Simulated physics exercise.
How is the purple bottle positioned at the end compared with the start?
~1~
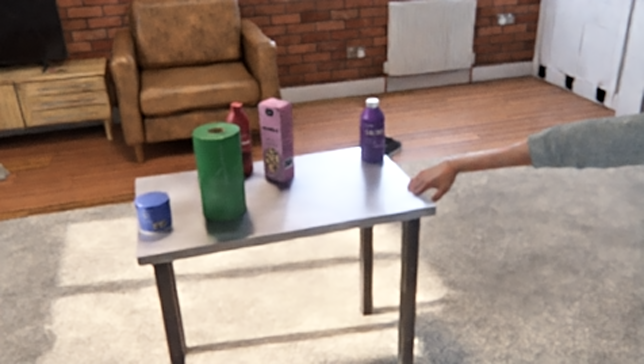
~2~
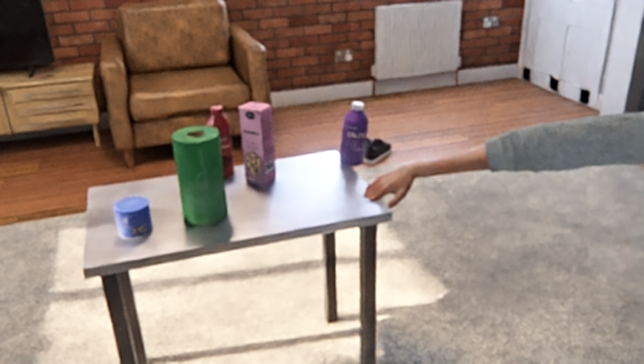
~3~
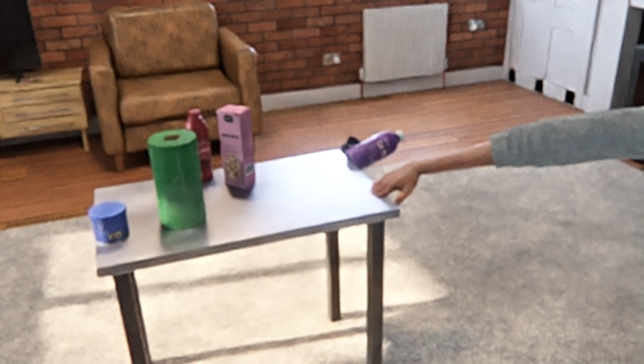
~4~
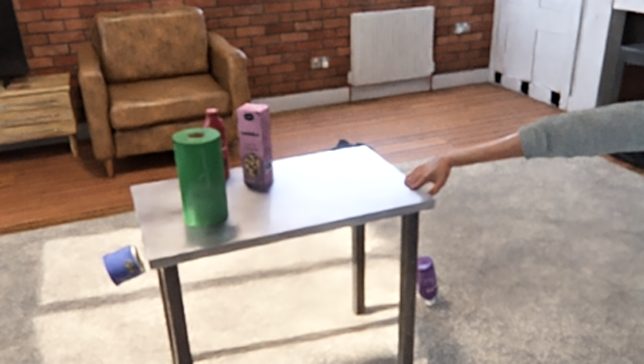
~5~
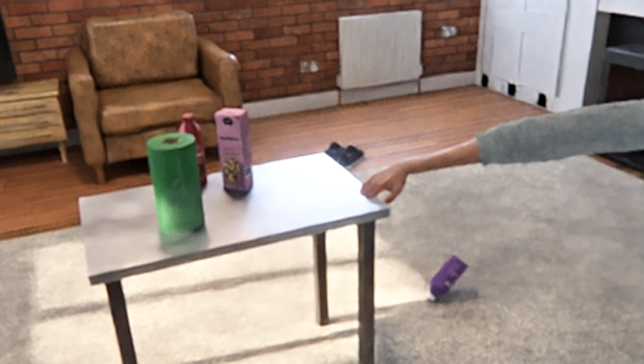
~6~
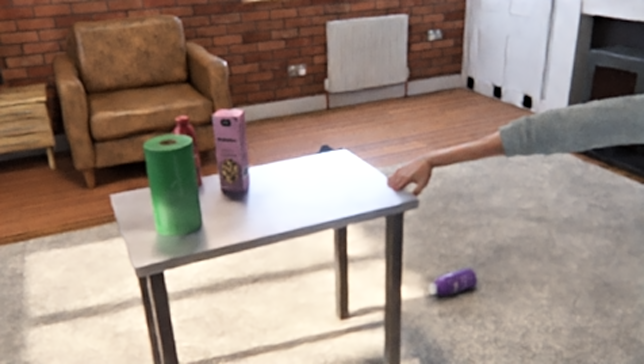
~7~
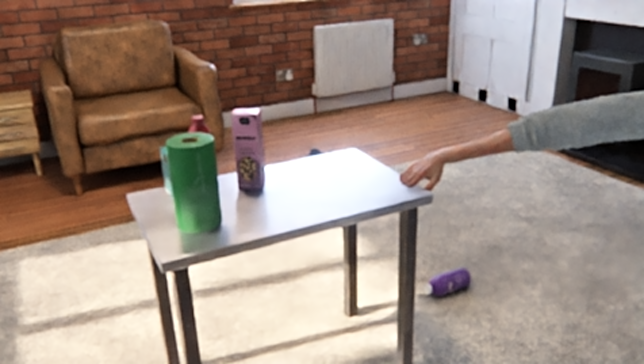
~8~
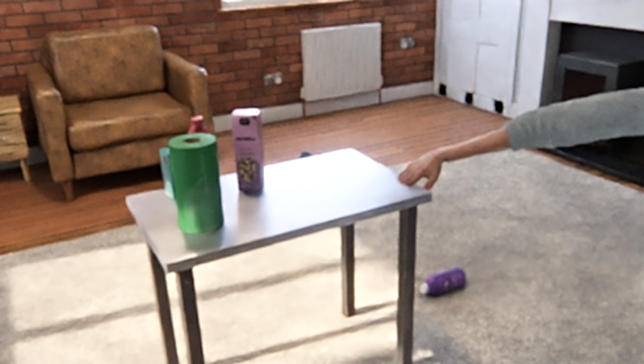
At the start the purple bottle stands upright on the table, but by the end it is lying on its side on the carpet.
